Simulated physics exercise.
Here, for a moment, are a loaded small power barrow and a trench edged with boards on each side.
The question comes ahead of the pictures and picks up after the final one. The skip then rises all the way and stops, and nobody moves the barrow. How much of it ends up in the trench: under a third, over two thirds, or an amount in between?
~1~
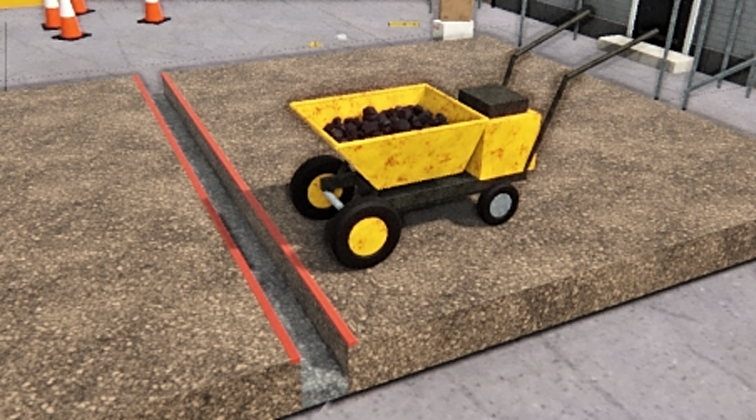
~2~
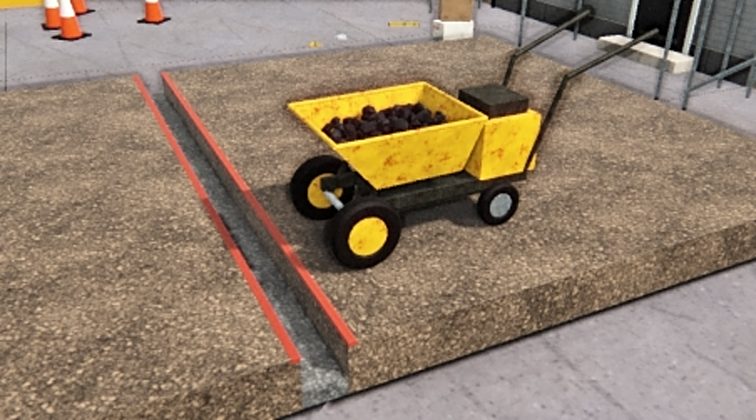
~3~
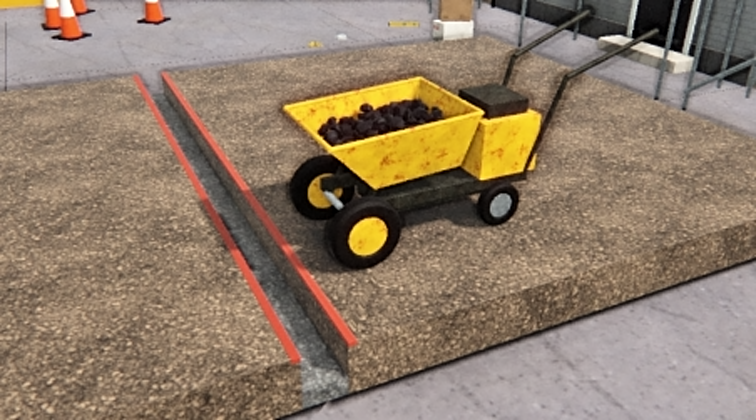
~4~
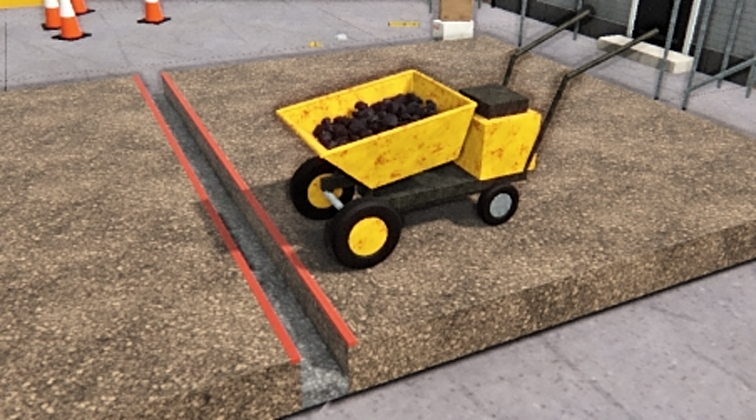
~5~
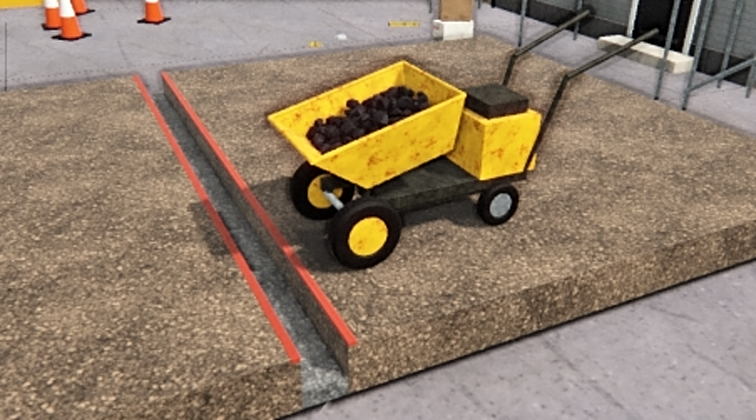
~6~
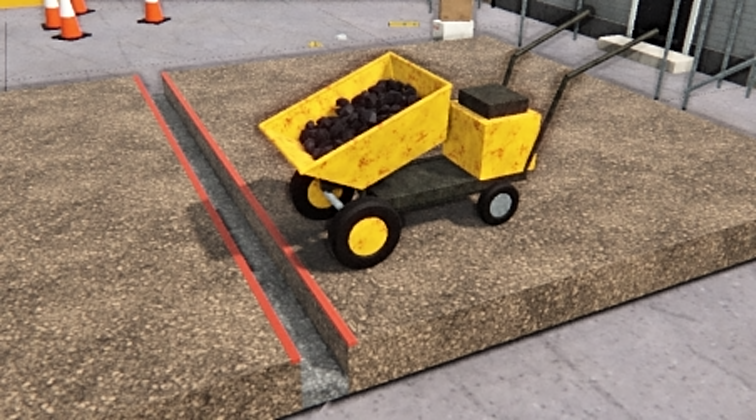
Under a third.
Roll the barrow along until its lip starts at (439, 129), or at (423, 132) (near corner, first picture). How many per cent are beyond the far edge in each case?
Roughly 0 per cent, then roughly 10 per cent.
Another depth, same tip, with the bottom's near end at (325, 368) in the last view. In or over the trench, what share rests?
0 %.
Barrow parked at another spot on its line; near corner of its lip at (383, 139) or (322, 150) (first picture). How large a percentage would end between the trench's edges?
The first gives close to 80 per cent and the second 0 per cent.
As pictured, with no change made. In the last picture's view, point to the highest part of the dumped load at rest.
Summit once settled: About (219, 253).
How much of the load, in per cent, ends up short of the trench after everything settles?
My estimate is around 0 percent.
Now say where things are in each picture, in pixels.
The first frame shows lip of the skip at (338, 147), level; top of the load at (401, 128), lumps of coal; first edge of the trench at (327, 304); far edge at (273, 319), the trench under half as wide as the skip, and about as deep as wide.
The second frame shows lip of the skip at (336, 148), tipped barely; top of the load at (400, 127).
The third frame shows lip of the skip at (331, 151), tipped barely; top of the load at (397, 125).
The fourth frame shows lip of the skip at (323, 155), tipped a little; top of the load at (402, 112).
The fifth frame shows lip of the skip at (313, 162), tipped clearly; top of the load at (403, 108).
The sixth frame shows lip of the skip at (302, 172), tipped clearly; top of the load at (392, 102); first edge of the trench at (327, 304); far edge at (273, 319).
Soon, skip tipped steeply; all in the skip.
A while on, skip tipped right over; about half in the skip; about half beyond it; a stray few falling.
Towards the end, skip tipped right over; a small part in the skip; a stray few in or heaped over the trench; most beyond it.
Finally, skip tipped right over; a small part in the skip; a stray few in or heaped over the trench; most beyond it.
